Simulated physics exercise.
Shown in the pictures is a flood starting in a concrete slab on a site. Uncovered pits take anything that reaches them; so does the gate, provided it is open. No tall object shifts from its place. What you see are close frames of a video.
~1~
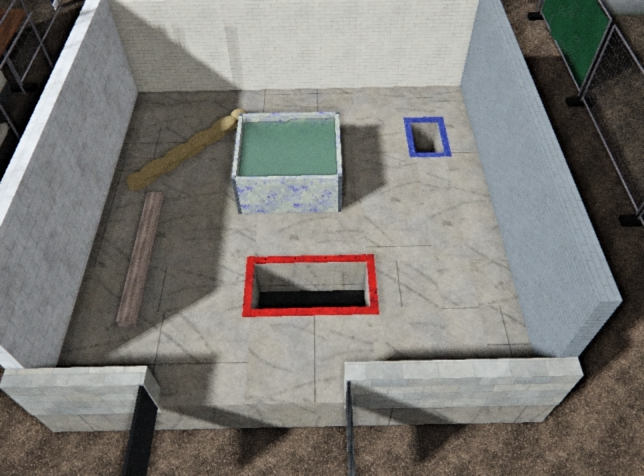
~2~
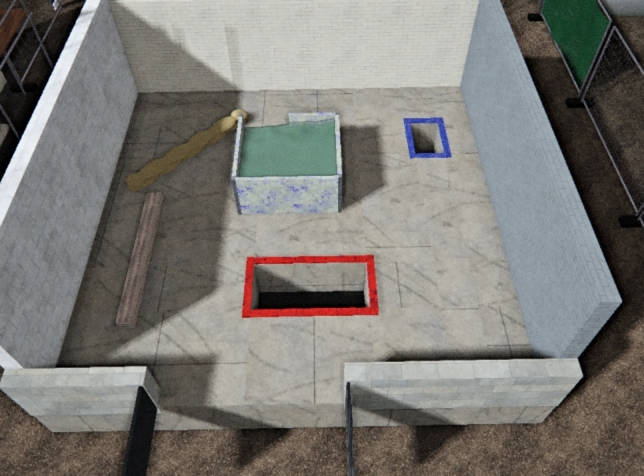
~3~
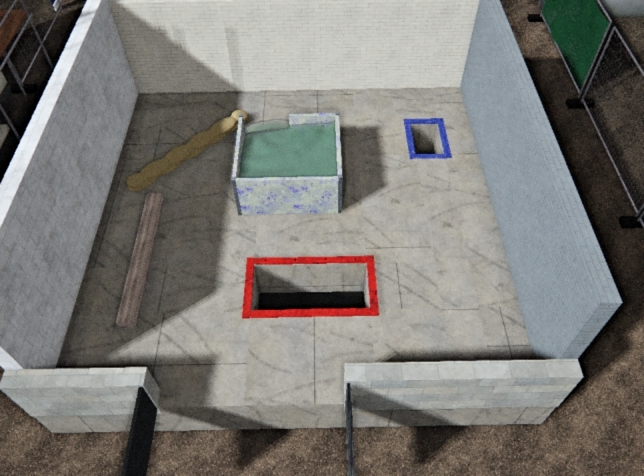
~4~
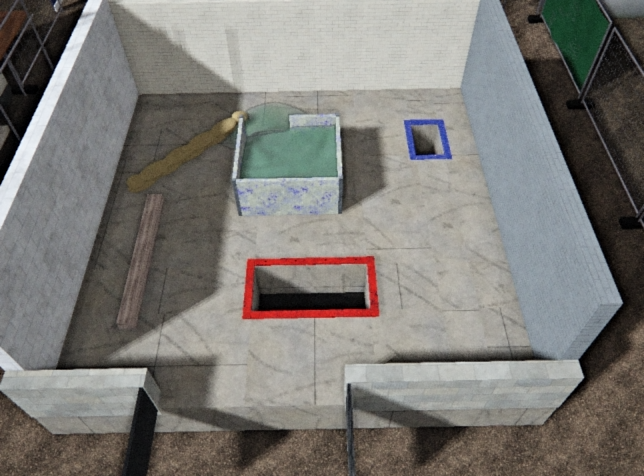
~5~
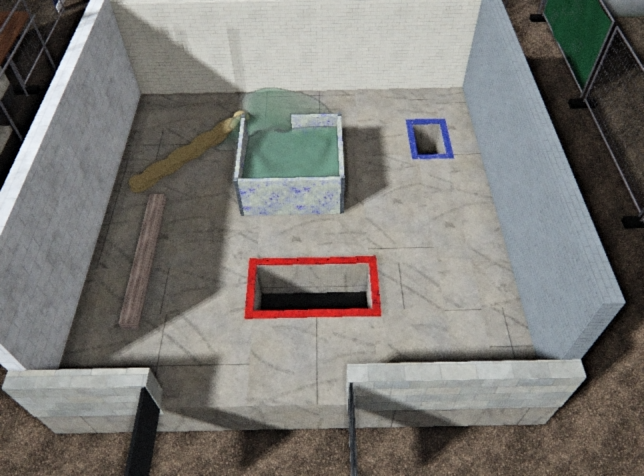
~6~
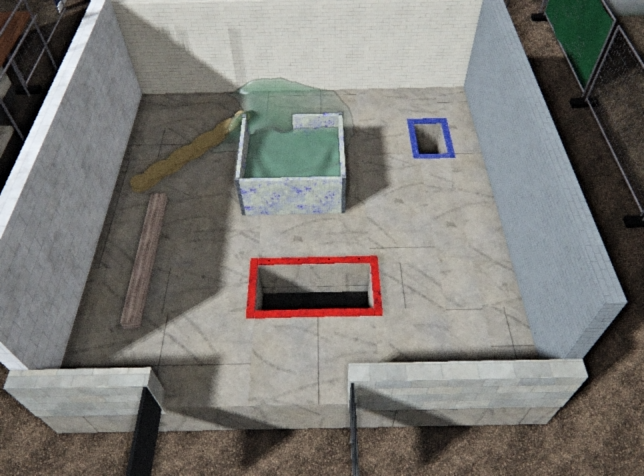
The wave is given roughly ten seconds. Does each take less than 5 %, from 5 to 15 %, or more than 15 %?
It ends like this: The gate takes less than 5 %; the blue pit takes more than 15 %; the red pit takes less than 5 %.
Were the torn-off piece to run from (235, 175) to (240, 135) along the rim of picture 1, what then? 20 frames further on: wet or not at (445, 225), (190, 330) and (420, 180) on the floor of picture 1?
Listed in order, they come out without a puddle, sitting in a pool and without a puddle.
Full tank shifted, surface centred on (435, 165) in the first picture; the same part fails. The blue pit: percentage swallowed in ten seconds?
The blue pit gets around 30 per cent.
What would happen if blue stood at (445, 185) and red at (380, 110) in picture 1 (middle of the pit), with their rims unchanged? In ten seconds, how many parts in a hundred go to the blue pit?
Note: Blue pit, 4 percent.
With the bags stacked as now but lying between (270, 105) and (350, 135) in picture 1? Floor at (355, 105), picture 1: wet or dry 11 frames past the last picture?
My call: Swamped.
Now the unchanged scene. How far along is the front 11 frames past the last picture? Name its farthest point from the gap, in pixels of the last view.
At roughly (460, 88).
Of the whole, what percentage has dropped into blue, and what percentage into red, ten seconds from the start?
First 20 %, then 0 %.
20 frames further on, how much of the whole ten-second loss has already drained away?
About 20 per cent.
A moment on, water covers 15 % of the floor; the gate 0 %, the blue pit 0 %, the red pit 0 %.
Next, water covers 30 % of the floor; the gate 0 %, the blue pit 0 %, the red pit 0 %.
Then, water covers 45 % of the floor; the gate 0 %, the blue pit 4 %, the red pit 0 %.
Later, water covers 70 % of the floor; the gate 0 %, the blue pit 12 %, the red pit 0 %.
In the end, water covers 90 % of the floor; the gate 2 %, the blue pit 20 %, the red pit 0 %.
